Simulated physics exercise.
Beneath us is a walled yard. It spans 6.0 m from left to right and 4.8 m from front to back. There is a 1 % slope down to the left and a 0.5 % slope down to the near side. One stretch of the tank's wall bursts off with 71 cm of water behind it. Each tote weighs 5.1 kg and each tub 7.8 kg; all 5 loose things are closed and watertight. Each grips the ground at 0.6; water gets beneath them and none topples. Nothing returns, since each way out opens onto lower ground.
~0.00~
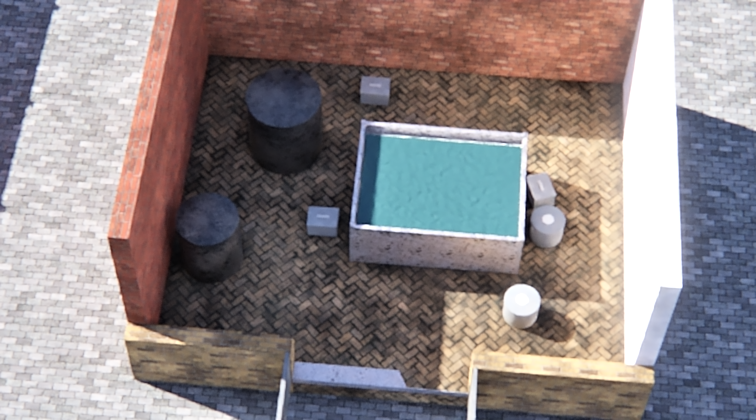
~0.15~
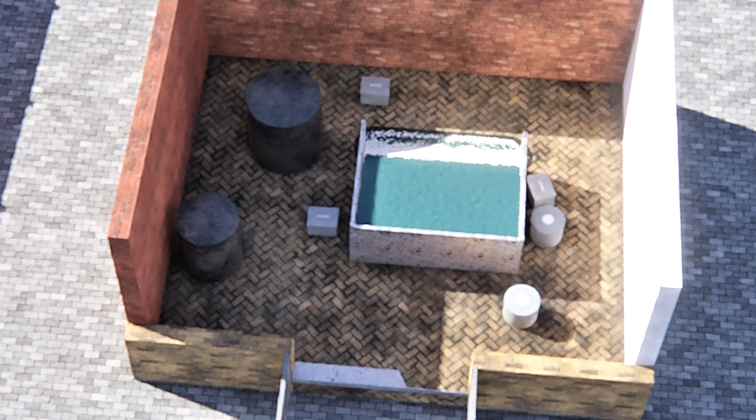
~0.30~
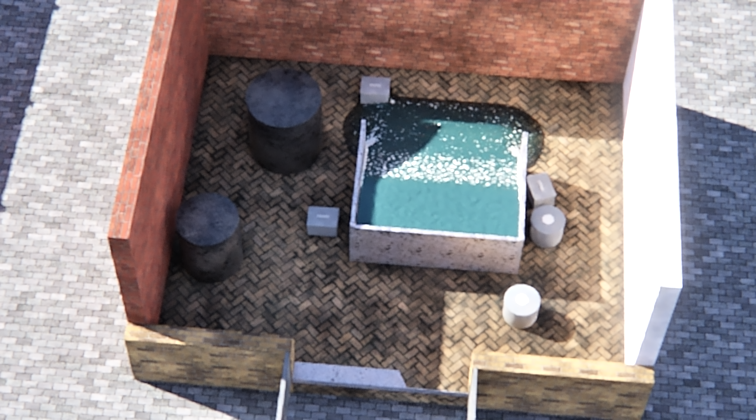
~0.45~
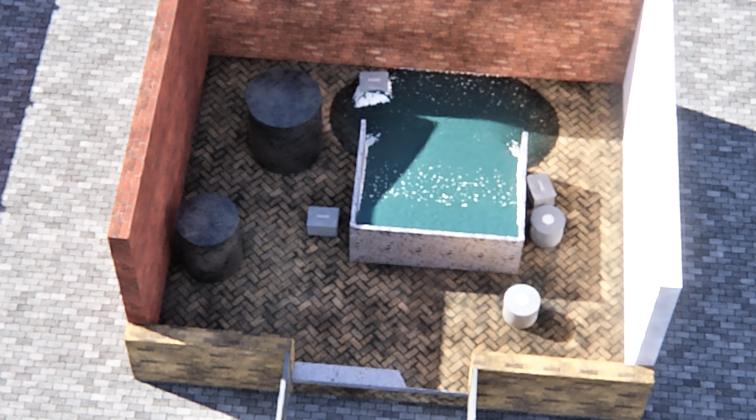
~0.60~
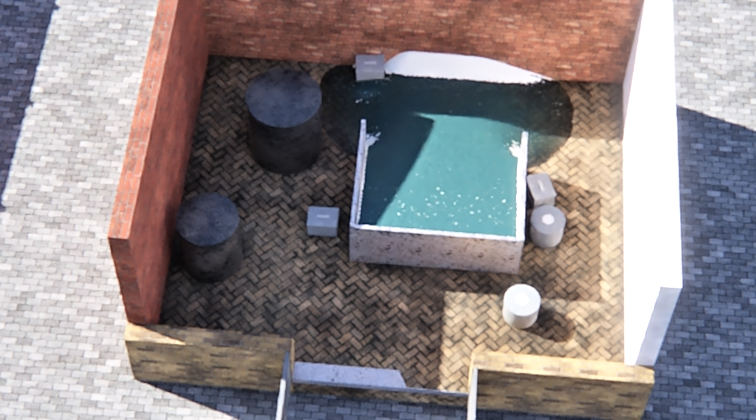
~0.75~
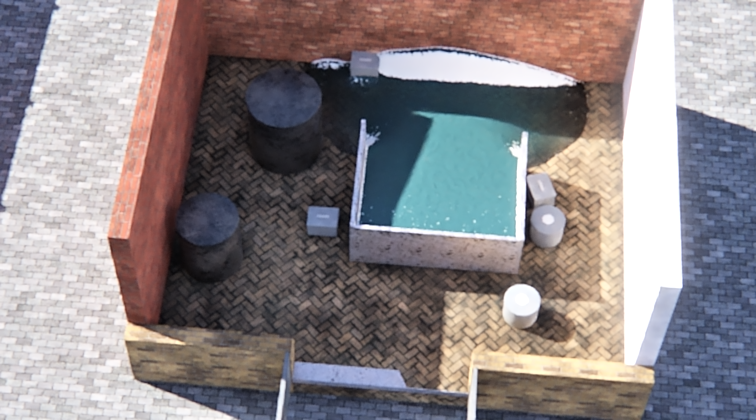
Walled brick yard seen from above, with water bursting from a tank's far side, spreading to the back wall and nudging a small grey box.
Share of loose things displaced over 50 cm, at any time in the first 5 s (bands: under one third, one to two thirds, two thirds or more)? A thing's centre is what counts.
Two thirds or more.
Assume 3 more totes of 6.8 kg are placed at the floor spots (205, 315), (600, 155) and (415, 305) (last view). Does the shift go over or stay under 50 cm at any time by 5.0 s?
Going through them, I'd say falls short, exceeds it and finally falls short.
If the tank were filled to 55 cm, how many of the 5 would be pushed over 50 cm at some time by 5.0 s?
The answer would then be 3.
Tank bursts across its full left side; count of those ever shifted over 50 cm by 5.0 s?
So the tally would be 2.
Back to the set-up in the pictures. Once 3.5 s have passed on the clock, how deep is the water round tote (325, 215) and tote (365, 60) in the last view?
I'd estimate 5 cm for the first and 24 cm for the second.
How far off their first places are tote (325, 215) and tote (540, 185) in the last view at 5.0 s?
150 cm and 60 cm.
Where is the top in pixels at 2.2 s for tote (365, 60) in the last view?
Around (216, 52).
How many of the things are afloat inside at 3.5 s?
Of them, 3.
After 1.1 s 1 of 5 are over 50 cm from their spots; 1 afloat.
After 2.2 s 1 of 5 are over 50 cm from their spots; 1 afloat.
After 3.5 s 2 of 5 are over 50 cm from their spots; 3 afloat.
After 5.0 s 5 of 5 are over 50 cm from their spots, and 5 have been at some point; 4 afloat.
